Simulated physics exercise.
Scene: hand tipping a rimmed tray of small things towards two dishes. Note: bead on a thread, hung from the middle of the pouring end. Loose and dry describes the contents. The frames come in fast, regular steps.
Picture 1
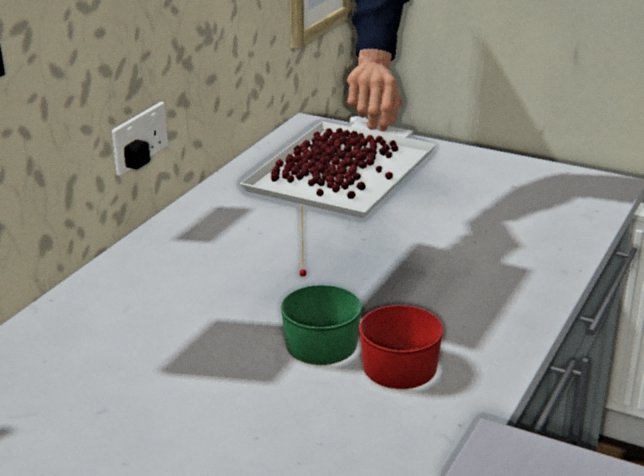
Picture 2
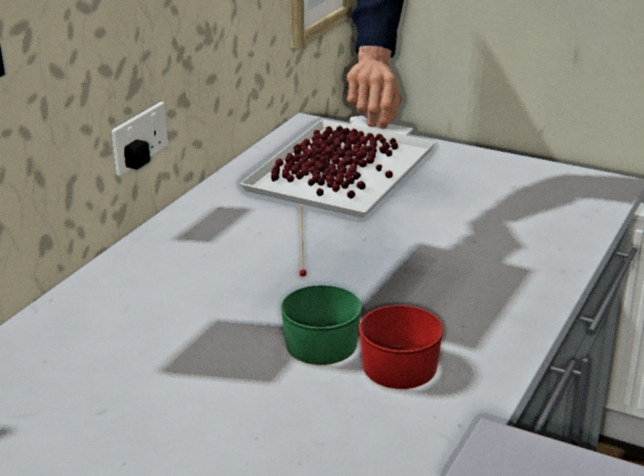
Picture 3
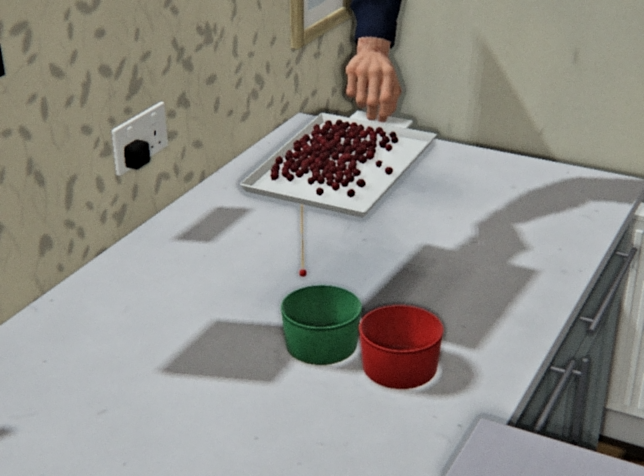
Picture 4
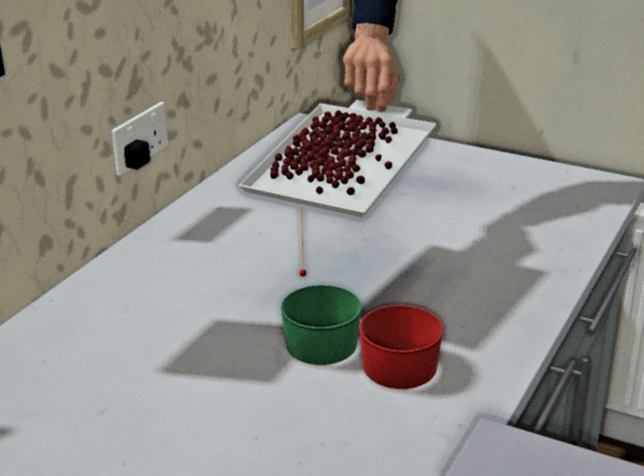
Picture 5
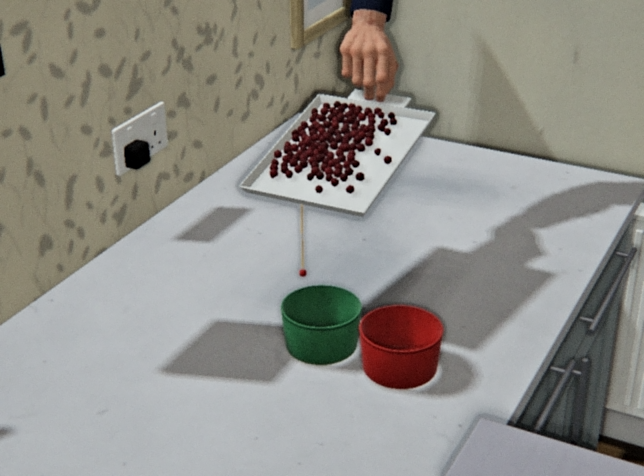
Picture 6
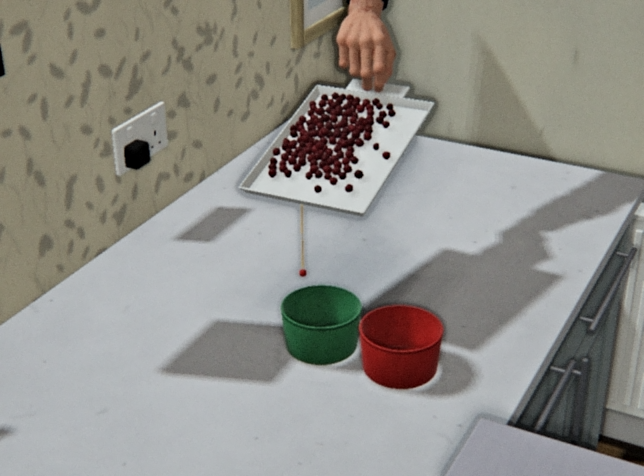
Hand gradually raising the back of a white tray of dark red berries above a green dish and a red dish.
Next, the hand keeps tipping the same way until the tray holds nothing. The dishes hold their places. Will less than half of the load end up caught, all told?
Yes, only the minority of it is caught.
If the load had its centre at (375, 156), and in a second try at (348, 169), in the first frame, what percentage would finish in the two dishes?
Close to 40 per cent, followed by close to 40 per cent.
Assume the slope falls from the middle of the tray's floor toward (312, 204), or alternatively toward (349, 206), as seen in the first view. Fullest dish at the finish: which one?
Well, at the first place the left-side one, and at the second the left-side one.
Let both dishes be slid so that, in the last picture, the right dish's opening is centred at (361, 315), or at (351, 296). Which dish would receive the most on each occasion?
The left-hand one the first time, the left-hand one the second.
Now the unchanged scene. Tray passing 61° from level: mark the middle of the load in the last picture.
Centre estimate: (279, 194).
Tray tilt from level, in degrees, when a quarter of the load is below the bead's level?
It sits at roughly 65°.
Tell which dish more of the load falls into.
That is the left dish.
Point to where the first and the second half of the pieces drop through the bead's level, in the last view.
Earlier portion about (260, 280); later portion about (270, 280).
Soon after the last picture, tray tipped steeply; about two thirds on the tray; a stray few in the left dish; a small part outside both; about a quarter in the air.
A little later, tray tipped right over; about a third in the left dish; about two thirds outside both; a small part in the air.
Later still, tray tipped past a quarter turn; about a third in the left dish; about two thirds outside both.
At rest, tray tipped past a quarter turn; none in the right dish; about a third in the left dish; about two thirds outside both.
